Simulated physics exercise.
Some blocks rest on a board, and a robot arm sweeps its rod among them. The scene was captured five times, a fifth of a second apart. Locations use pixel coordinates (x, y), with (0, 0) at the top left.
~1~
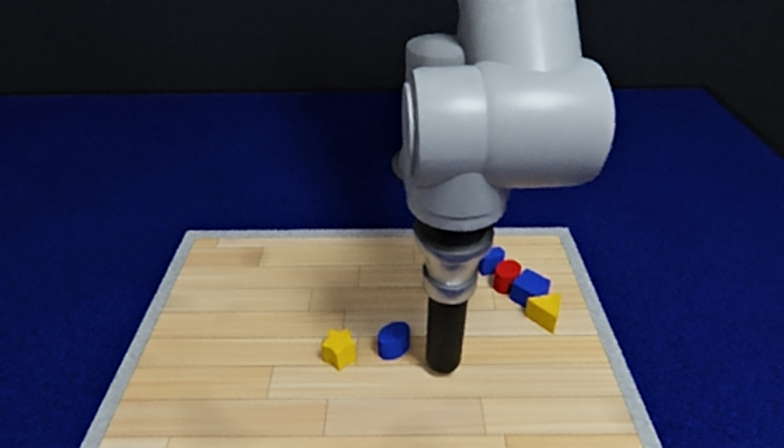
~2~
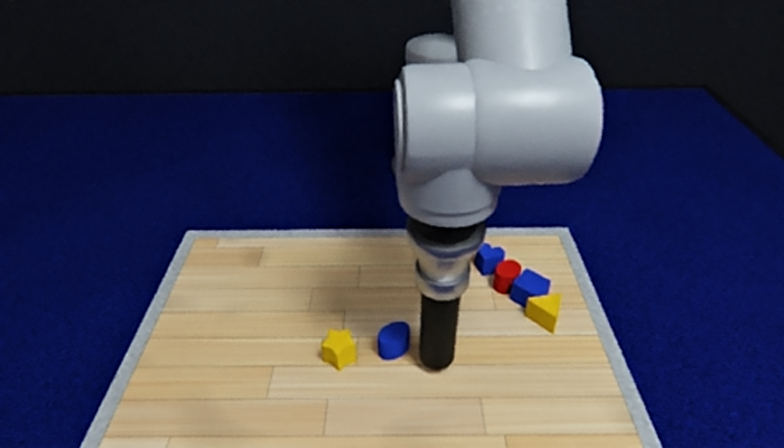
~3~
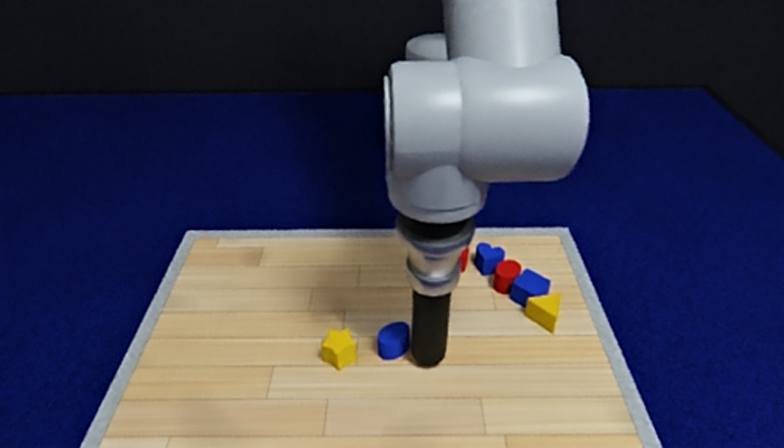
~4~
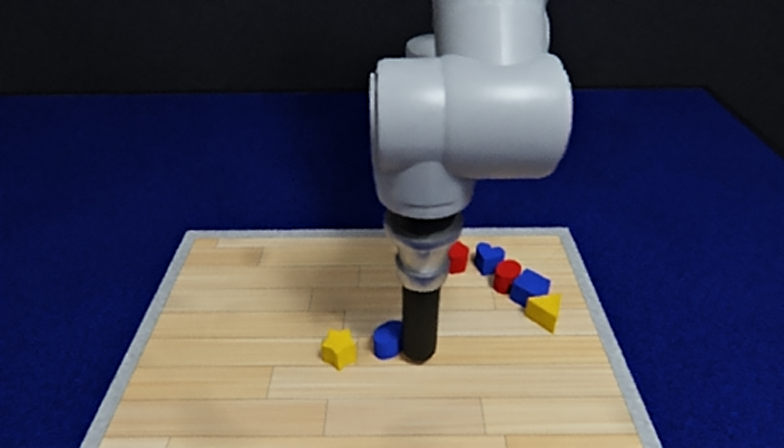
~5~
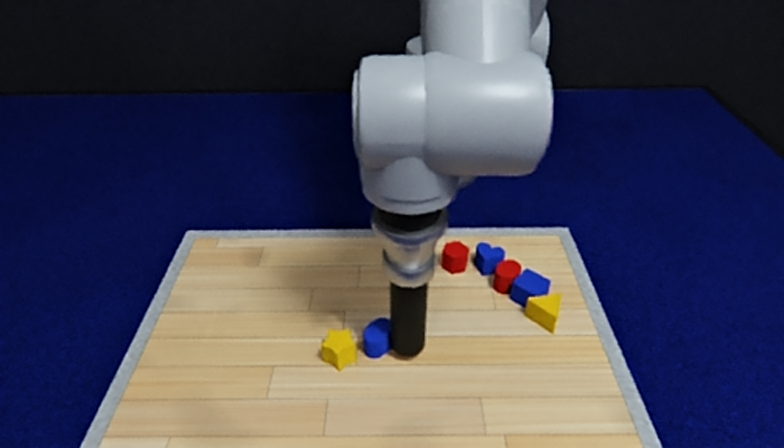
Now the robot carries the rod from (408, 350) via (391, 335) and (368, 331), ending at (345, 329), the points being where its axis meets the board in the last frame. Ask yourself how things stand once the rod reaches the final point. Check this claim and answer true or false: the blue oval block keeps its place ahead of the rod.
Verdict: True.
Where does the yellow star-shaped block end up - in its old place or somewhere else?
Displaced.
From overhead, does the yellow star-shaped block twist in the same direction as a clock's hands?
I expect not.
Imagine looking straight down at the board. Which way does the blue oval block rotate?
My answer: Anticlockwise.
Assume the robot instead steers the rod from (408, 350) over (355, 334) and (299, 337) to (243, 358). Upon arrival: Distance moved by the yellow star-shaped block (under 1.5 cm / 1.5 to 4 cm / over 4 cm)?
Final distance: 1.5 to 4 cm.
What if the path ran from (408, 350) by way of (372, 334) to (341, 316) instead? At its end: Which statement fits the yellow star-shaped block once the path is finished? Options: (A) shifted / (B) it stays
Correct choice: A.
On the path given first. Halfway along, rod (380, 327); yellow star-shaped block (334, 341), turned 20° anticlockwise; blue oval block (352, 323), turned 70° anticlockwise.
At the end, rod (344, 323); yellow star-shaped block (322, 346), turned 75° anticlockwise; blue oval block (316, 325), turned 100° anticlockwise.
